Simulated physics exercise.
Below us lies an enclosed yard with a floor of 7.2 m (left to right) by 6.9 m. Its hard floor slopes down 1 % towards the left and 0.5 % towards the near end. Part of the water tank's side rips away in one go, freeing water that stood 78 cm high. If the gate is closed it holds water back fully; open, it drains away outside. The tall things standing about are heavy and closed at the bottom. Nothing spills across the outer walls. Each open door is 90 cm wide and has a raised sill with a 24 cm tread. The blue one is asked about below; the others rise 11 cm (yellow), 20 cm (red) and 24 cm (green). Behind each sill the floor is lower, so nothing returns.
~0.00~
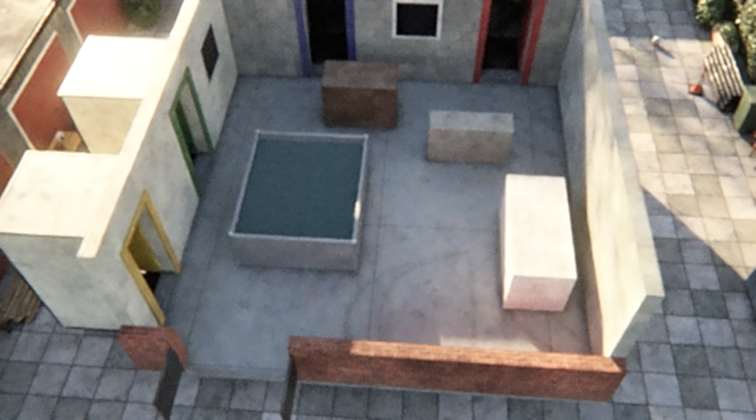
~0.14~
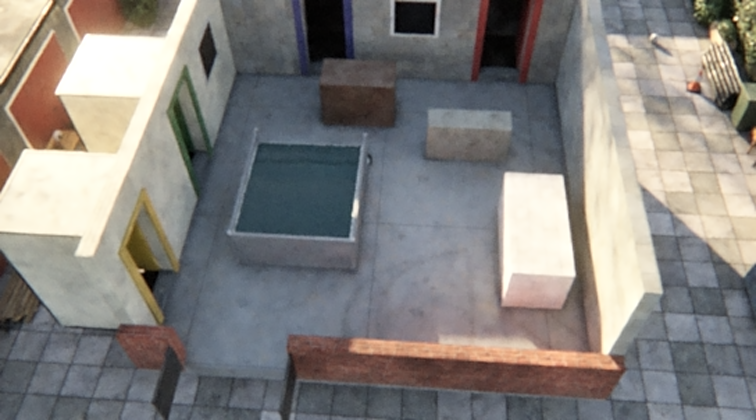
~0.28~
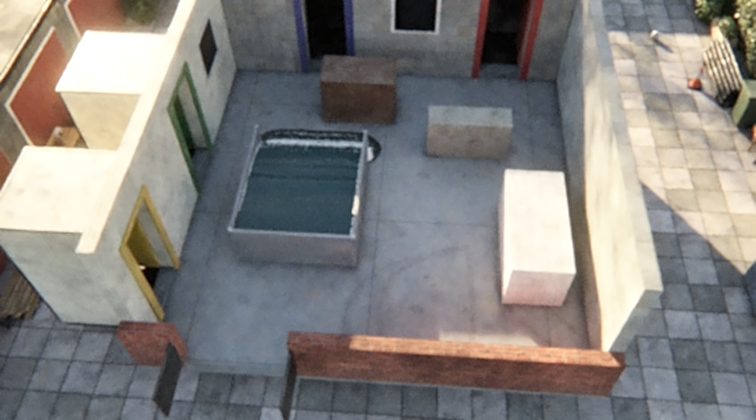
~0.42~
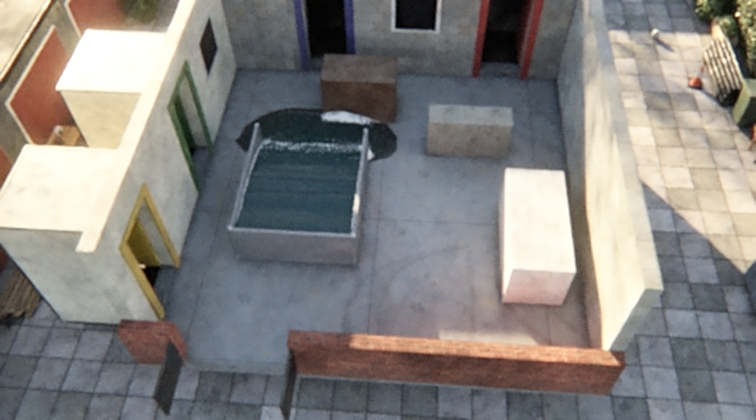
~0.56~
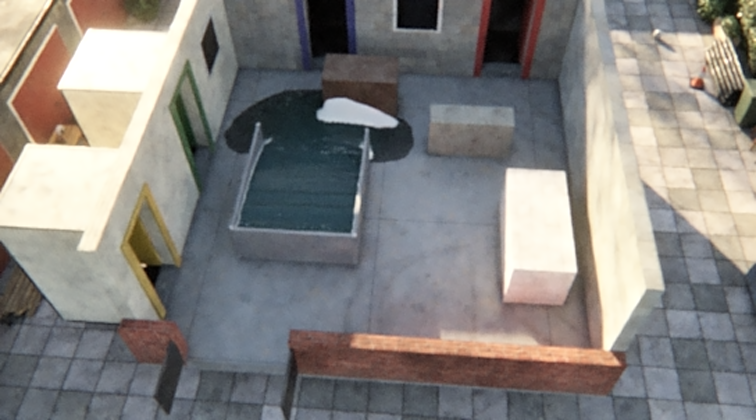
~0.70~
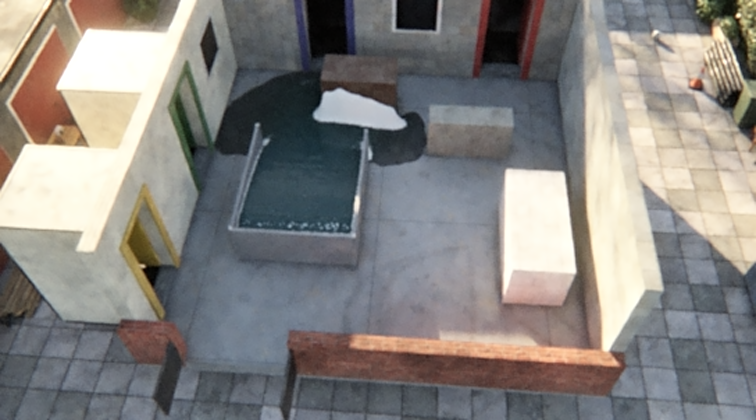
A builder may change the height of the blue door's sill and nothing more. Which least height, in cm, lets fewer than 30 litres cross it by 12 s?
About 29 cm.
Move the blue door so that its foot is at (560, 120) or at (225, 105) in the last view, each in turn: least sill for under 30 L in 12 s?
Roughly 13.5 and 33 cm.
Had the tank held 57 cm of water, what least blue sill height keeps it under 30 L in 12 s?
About 19 cm.
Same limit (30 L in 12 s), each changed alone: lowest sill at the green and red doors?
About 7.5 cm at green and 10.5 cm at red.
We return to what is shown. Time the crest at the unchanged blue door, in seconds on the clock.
Near 1.8 s.
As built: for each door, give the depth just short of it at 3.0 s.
In cm: Blue 25, yellow 0, red 14, green 9.
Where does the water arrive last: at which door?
It is the yellow one.
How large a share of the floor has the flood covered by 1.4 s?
Some 25 per cent of it.
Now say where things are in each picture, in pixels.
In the first picture, still water, 78 cm deep, in the water tank at (303, 186); the blue door at (327, 41) is dry.
In the second picture, water pours out on the far side and has run 0.3 m, to a hidden place; about 10 cm deep outside, 78 cm at the back.
In the third picture, the gap is on the far side, the front 0.7 m out at a hidden place; the back of the water tank holds 78 cm.
In the fourth picture, water pours out on the far side and has run 1.3 m, to (291, 111); about 14 cm deep outside, 78 cm at the back.
In the fifth picture, water pours out on the far side and has run 1.9 m, to (294, 93); about 11 cm deep outside, 75 cm at the back.
In the sixth picture, water pours out on the far side and has run 2.5 m, to (308, 74); about 8 cm deep outside, 66 cm at the back; the blue door at (327, 35), 2.7 m from the gap, is still 0.2 m from the nearest water.
After 1.4 s water covers 25 % of the floor, deepest (53 cm) near (340, 125); 26 cm at the blue door, 47 litres in over its 17 cm sill.
After 3.0 s water covers 60 % of the floor, deepest (38 cm) near (238, 69); 25 cm at the blue door, 133 litres in over its 17 cm sill.
After 12.0 s water covers 95 % of the floor, deepest (12 cm) near (337, 357); 8 cm at the blue door, 158 litres in over its 17 cm sill.
At the blue door as built, the water arrived by 0.8 s and peaked near 29 cm at 1.8 s.
With a sill of 23.5 cm, 69 litres would have come in within the 12 s; with 32 cm, 16 litres. So under 30 litres takes about 29 cm.
